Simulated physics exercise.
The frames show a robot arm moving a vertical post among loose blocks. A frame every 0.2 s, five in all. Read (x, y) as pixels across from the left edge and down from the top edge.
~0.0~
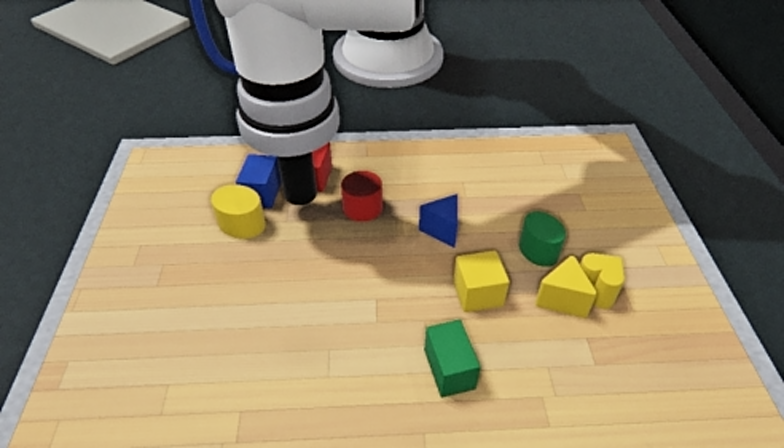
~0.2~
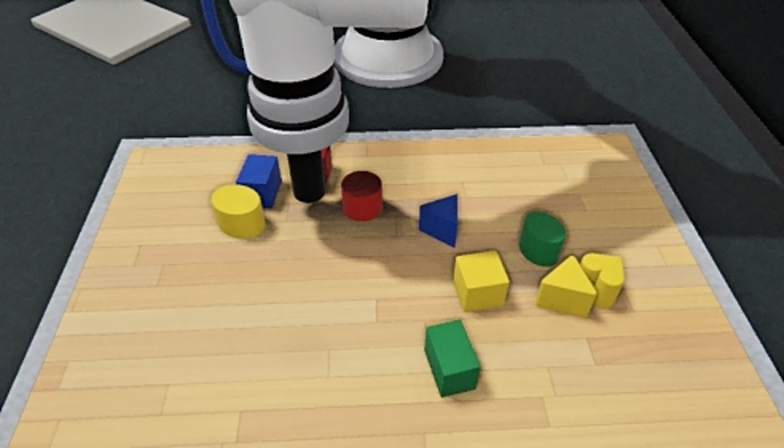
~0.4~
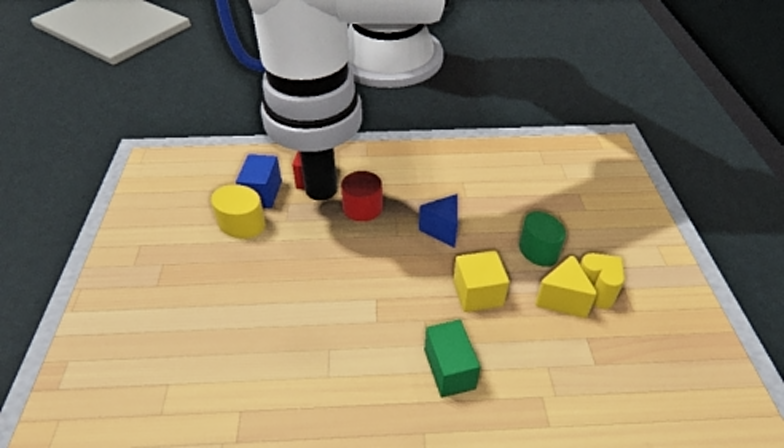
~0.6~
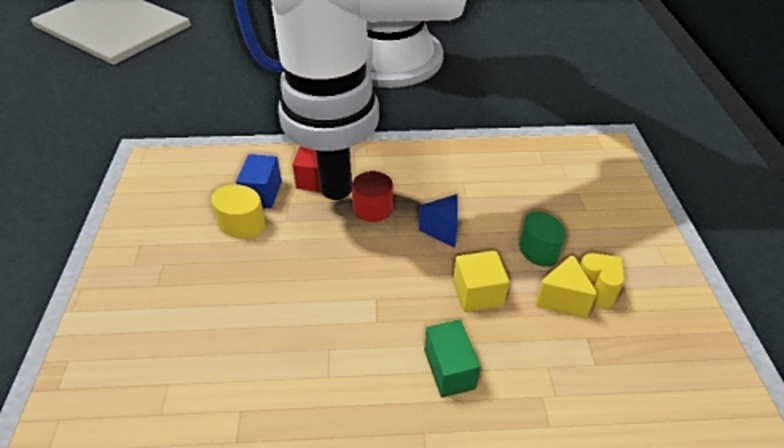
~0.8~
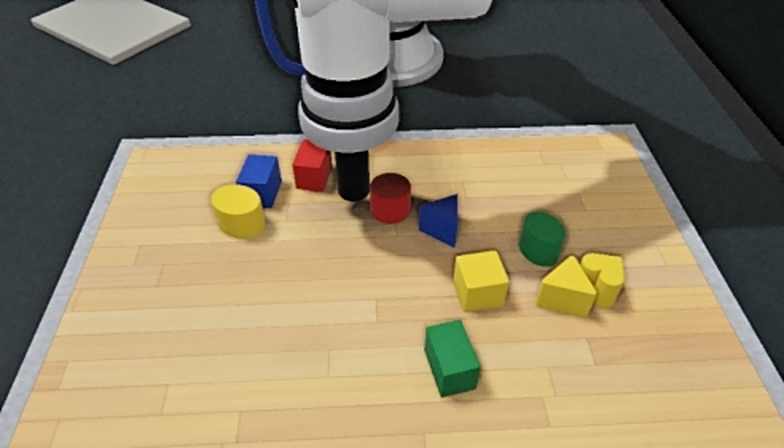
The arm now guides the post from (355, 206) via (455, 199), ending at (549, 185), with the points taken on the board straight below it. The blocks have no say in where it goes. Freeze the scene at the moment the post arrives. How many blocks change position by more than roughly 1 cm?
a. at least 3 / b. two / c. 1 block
The correct letter is b.
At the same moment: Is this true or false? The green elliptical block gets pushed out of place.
False
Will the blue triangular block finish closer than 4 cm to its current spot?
In short: Yes.
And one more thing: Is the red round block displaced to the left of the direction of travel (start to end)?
Final answer: No.
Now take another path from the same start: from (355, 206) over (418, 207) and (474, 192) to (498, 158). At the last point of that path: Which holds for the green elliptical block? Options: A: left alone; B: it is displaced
Answer: A.
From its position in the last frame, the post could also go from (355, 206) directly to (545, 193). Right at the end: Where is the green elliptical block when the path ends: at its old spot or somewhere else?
Still in place.
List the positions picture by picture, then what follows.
The first picture shows lower end of the post at (301, 195), tops of blocks, red oblong block partly hidden, red round block at (362, 183), blue triangular block at (445, 207), green elliptical block at (545, 226).
The second picture shows post at (310, 193), blocks as before.
The third picture shows post at (322, 190), blocks as before.
The fourth picture shows post at (336, 190), red round block at (372, 183).
The fifth picture shows post at (354, 191), red oblong block at (311, 152), red round block at (390, 185), blue triangular block at (445, 207), green elliptical block at (545, 226).
What follows on the original path. One third of the way, post at (423, 187); red round block at (457, 190); blue triangular block at (459, 214), turned 25° clockwise.
Two thirds of the way, post at (489, 180); red round block at (498, 196); blue triangular block at (462, 216), turned 40° clockwise.
At the end, post at (553, 170); red oblong block not moved; red round block at (498, 196); blue triangular block at (462, 216), turned 40° clockwise; green elliptical block not moved.
